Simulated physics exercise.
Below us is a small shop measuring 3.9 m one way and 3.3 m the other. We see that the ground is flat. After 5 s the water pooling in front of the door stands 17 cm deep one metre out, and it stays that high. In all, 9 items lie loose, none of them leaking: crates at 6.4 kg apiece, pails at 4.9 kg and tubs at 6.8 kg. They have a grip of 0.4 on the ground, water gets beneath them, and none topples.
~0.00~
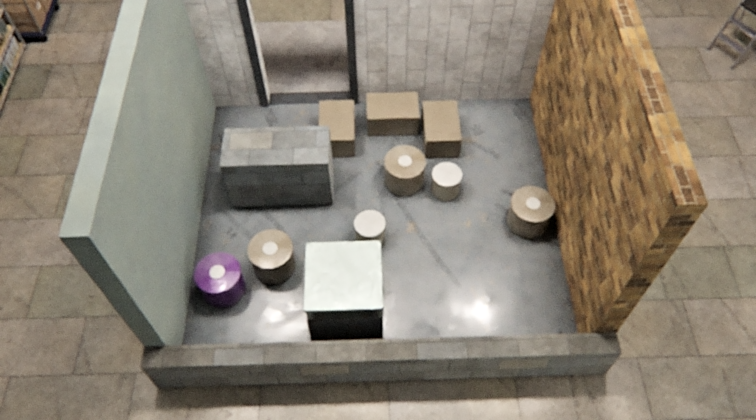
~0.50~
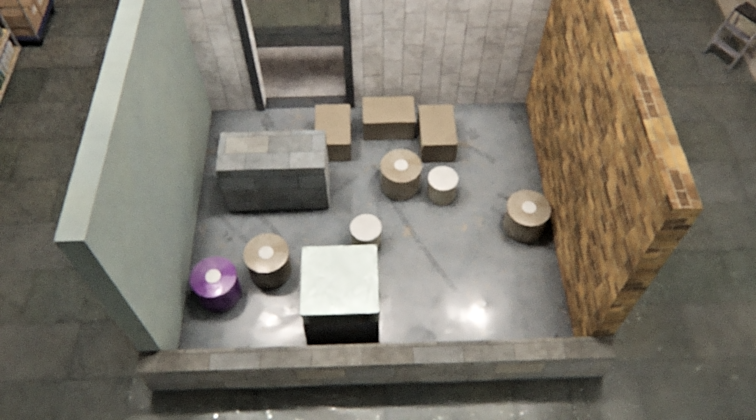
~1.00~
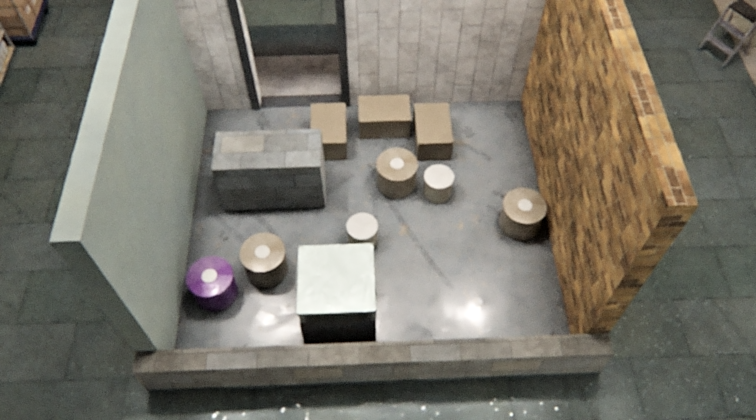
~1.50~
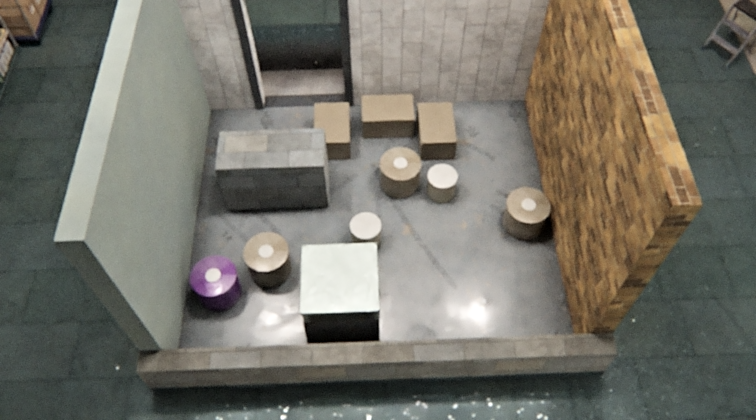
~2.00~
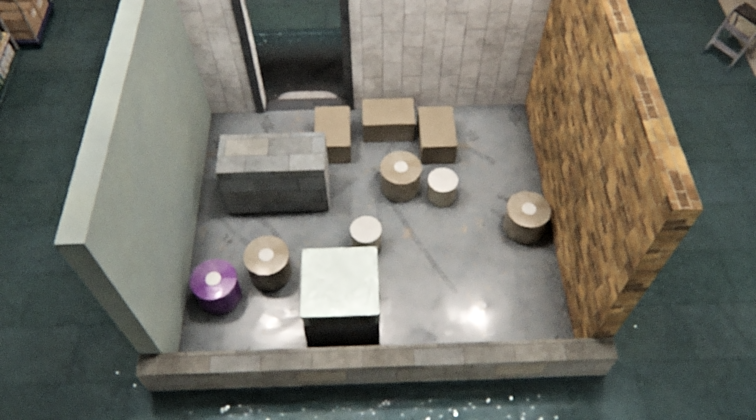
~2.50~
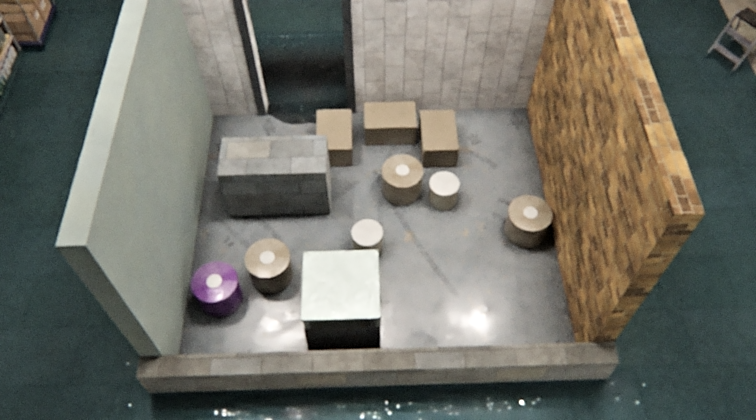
A small walled shop holding boxes and round tubs, one of them purple, stayed put while the pale paving outside darkened to a wet blue-green and water spread to the doorway; nothing inside noticeably shifted.
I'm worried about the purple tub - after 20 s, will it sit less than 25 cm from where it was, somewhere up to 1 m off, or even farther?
Final distance: A quarter metre to a metre.
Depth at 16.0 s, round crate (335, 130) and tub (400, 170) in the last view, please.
I'd put it at 7 cm and 8 cm respectively.
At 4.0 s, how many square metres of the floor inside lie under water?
About 1.5 m2.
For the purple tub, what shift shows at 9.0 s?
Displacement by then near 60 cm.
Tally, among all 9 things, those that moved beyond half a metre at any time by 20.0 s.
Result: 9.
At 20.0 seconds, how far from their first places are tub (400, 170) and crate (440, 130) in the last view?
They've ended up 100 cm and 30 cm away, in that order.
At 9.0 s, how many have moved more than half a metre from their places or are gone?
By my reckoning, 4.
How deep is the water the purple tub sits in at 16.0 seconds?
10 cm or so.
After 4.0 s the purple tub is near (214, 282), 0.0 m from its start, aground; 0 afloat.
After 9.0 s the purple tub is near (250, 323), 0.6 m from its start, afloat; 4 afloat.
After 16.0 s the purple tub is near (246, 316), 0.5 m from its start, afloat; 9 afloat.
After 20.0 s the purple tub is near (223, 214), 0.7 m from its start, afloat; 9 afloat.
